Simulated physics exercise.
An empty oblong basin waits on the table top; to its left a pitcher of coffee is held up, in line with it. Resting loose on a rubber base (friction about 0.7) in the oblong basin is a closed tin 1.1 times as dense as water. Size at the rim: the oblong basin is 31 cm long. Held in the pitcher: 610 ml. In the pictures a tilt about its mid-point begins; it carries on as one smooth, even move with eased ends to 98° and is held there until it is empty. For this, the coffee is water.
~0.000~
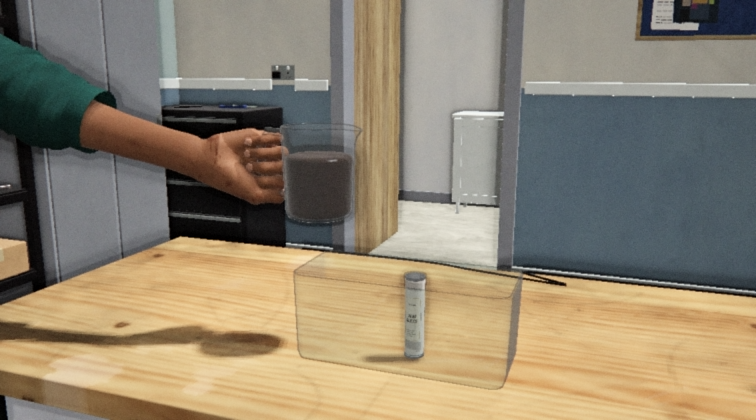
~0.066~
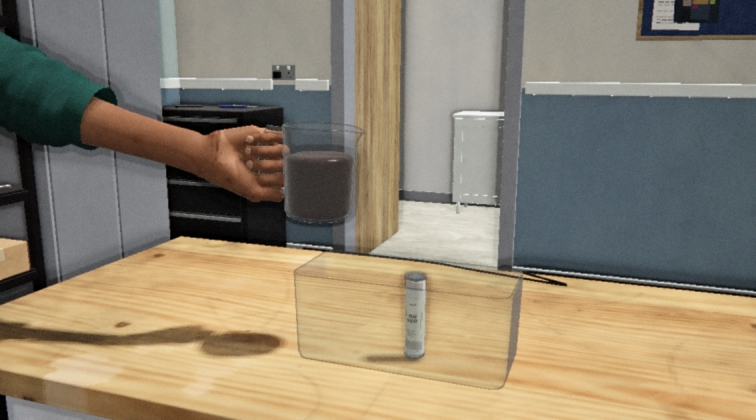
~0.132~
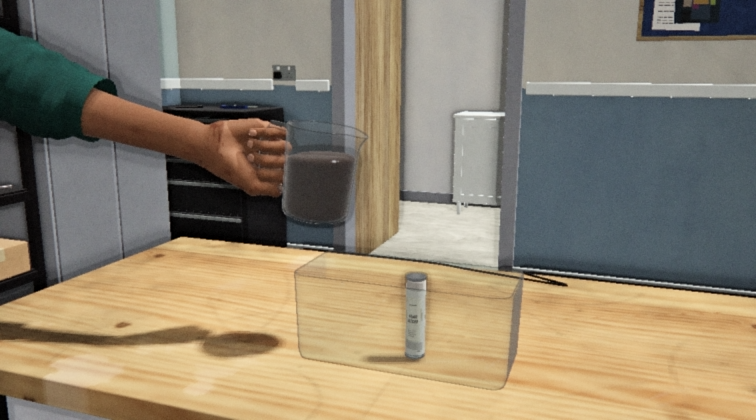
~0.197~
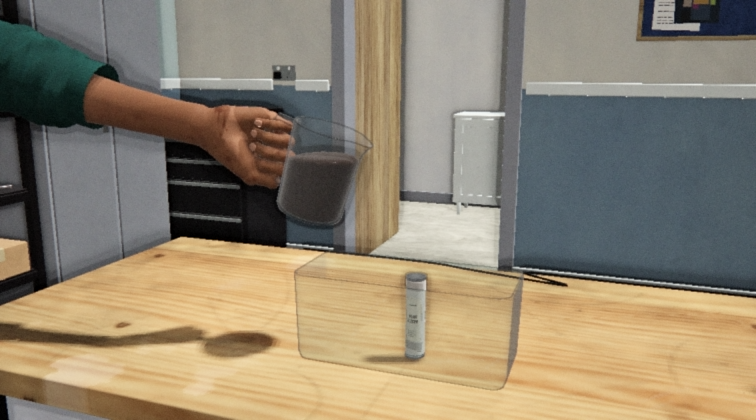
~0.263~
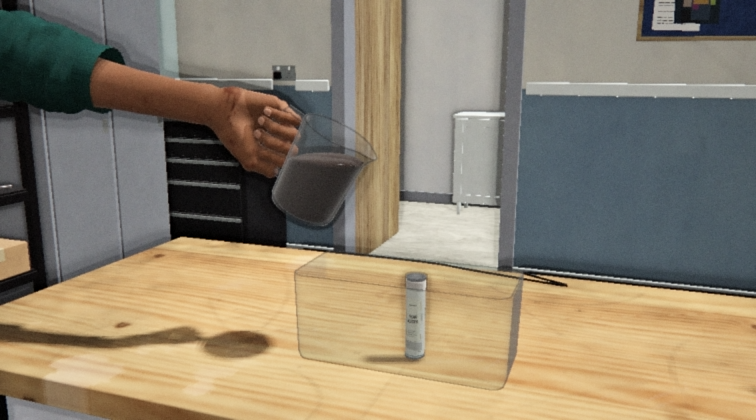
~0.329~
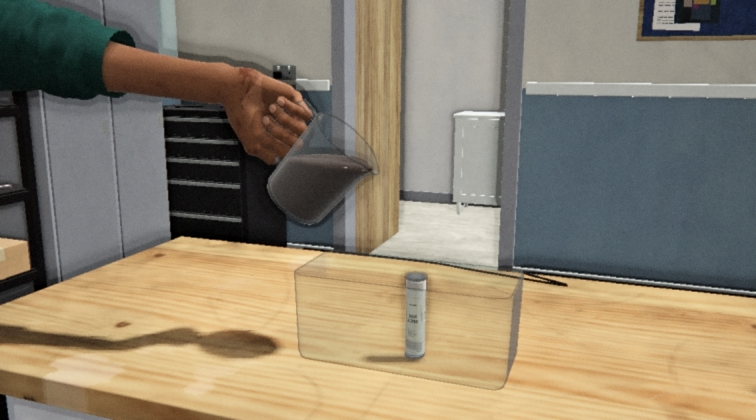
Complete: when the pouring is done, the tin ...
... has gone over.
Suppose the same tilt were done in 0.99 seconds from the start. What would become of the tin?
The tin tips over.
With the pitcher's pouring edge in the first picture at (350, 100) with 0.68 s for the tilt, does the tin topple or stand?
It tumbles.
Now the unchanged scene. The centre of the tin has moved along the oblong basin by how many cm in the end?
Around 7.5 cm.
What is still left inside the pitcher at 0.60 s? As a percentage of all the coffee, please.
Close to 68 percent of the liquid remains at that time.
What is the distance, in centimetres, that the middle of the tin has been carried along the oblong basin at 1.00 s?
Near 8 cm of travel.
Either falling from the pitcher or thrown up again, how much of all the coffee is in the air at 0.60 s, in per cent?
Around 22 in a hundred.
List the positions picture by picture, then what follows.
The first frame shows tilt 0°; pouring edge (361, 129); surface from (290, 154) to (352, 157); the oblong basin's rim runs from (310, 262) to (517, 286); the tin's top is at (415, 279).
The second frame shows tilt 2°; pouring edge (363, 131); surface from (291, 154) to (352, 158).
The third frame shows tilt 8°; pouring edge (368, 137); surface from (293, 155) to (354, 158).
The fourth frame shows tilt 17°; pouring edge (373, 146); surface from (294, 156) to (357, 160).
The fifth frame shows tilt 29°; pouring edge (377, 159); surface from (288, 167) to (363, 163).
The sixth frame shows tilt 42°; pouring edge (379, 173); surface from (279, 171) to (372, 168).
After 0.60 s the tilt is 91° and 69 per cent is still to pour; the tin stands where it began.
After 0.79 s the tilt is 98° and 26 per cent is still to pour; the tin leans 20°.
After 1.00 s the tilt is 98° and 8 per cent is still to pour; the tin lies on its side.
After 1.22 s the tilt is 98° and 2 per cent is still to pour; the tin lies on its side.
In the end the tin lies on its side.
